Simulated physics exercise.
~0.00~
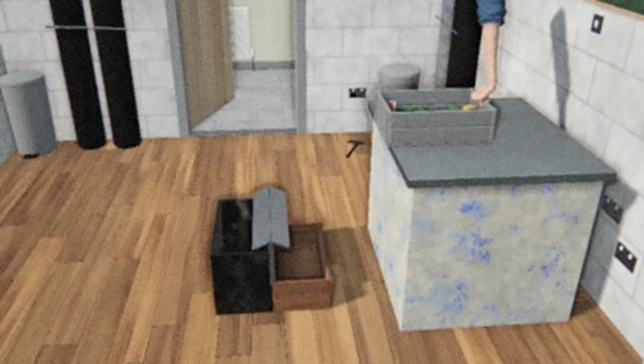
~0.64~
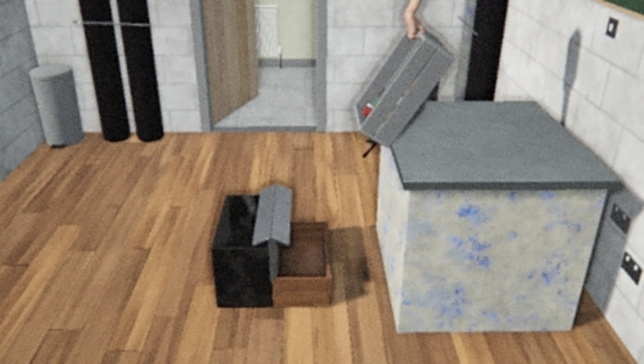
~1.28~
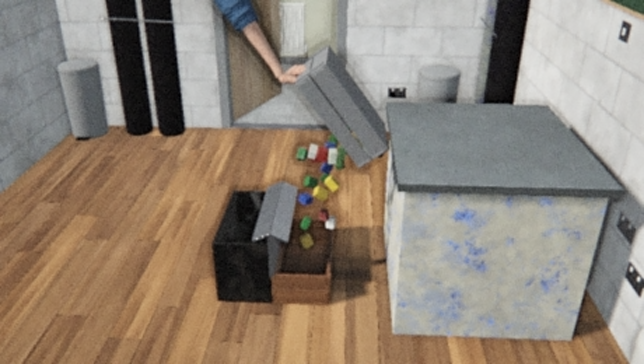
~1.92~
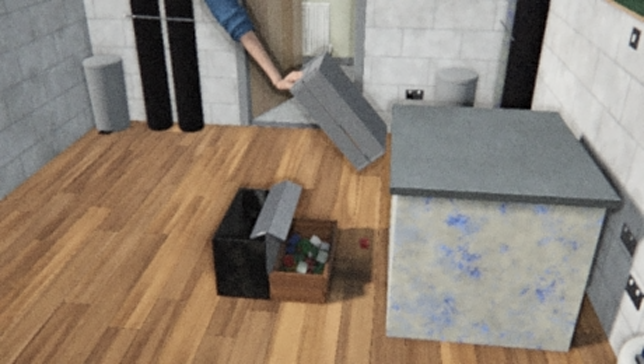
A hand tips a grey box beside a bench, spilling colourful bricks into a wooden tote.
